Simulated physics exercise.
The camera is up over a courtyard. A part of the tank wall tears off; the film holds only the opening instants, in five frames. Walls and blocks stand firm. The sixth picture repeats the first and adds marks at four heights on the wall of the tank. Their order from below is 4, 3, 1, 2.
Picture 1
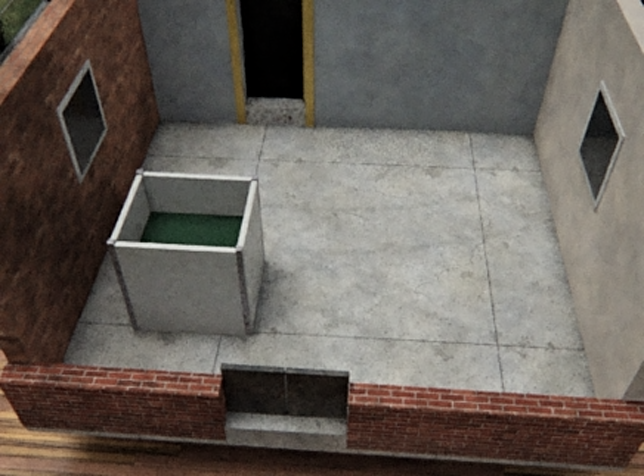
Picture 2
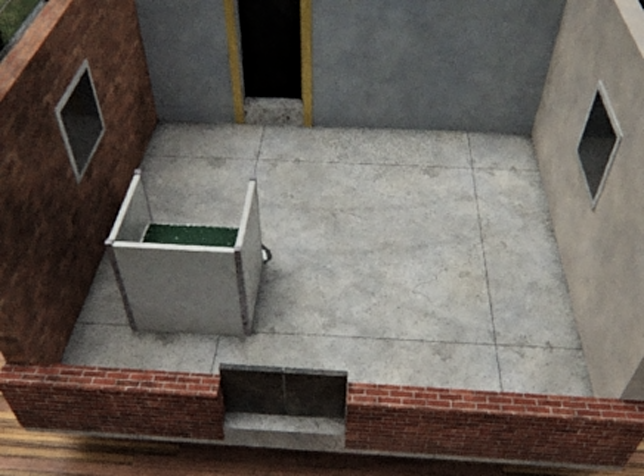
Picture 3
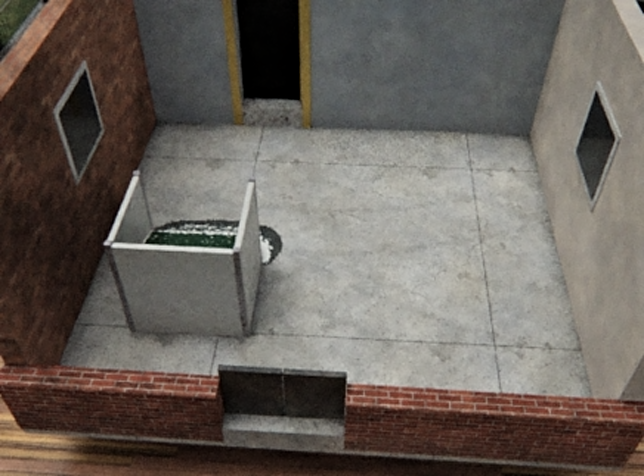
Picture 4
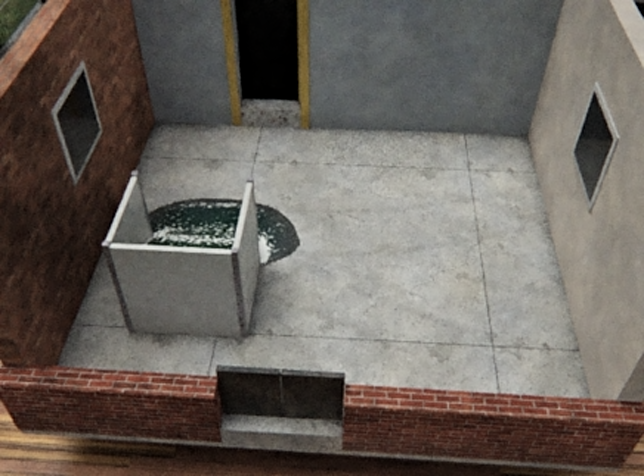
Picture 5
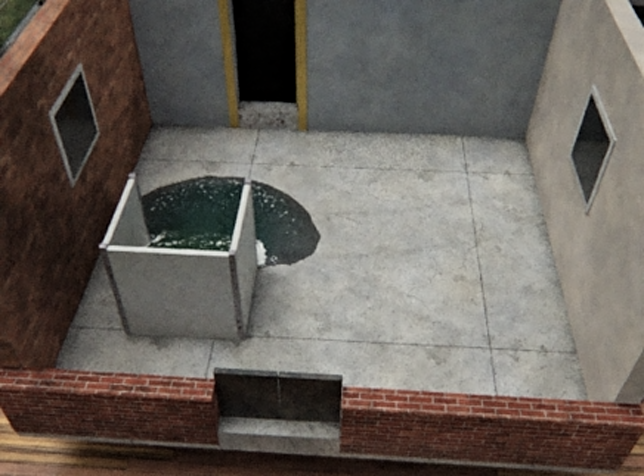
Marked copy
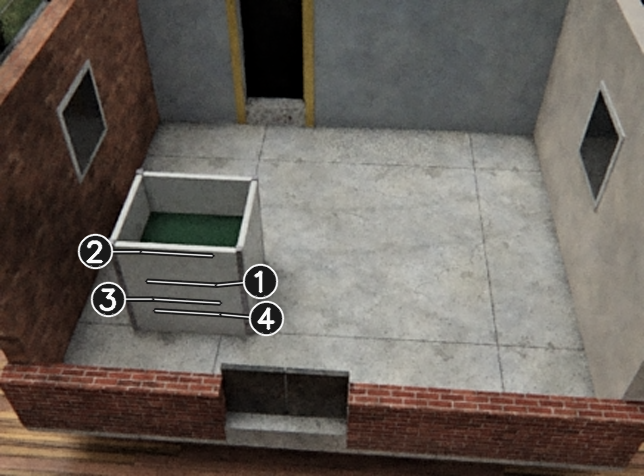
Dark green water poured out of the back of a square tank in a walled courtyard after its far side disappeared, spreading across the grey floor in a widening, rounded puddle behind and to the right.
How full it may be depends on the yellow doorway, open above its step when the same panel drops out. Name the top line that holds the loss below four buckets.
The answer is line 1.
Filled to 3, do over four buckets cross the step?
No, that is safe.
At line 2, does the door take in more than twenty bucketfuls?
No, less.
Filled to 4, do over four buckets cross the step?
No, not at all.
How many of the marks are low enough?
Three.
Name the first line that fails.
That is line 2.
On the marked copy, 1 at (182, 283); 2 at (175, 253); 3 at (185, 301); 4 at (188, 312); from the bottom up 4, 3, 1, 2.
With 1, a splash gets over, under a bucket.
With 2, about 9 bucketfuls get in.
With 3, nothing gets over.
With 4, nothing gets over.
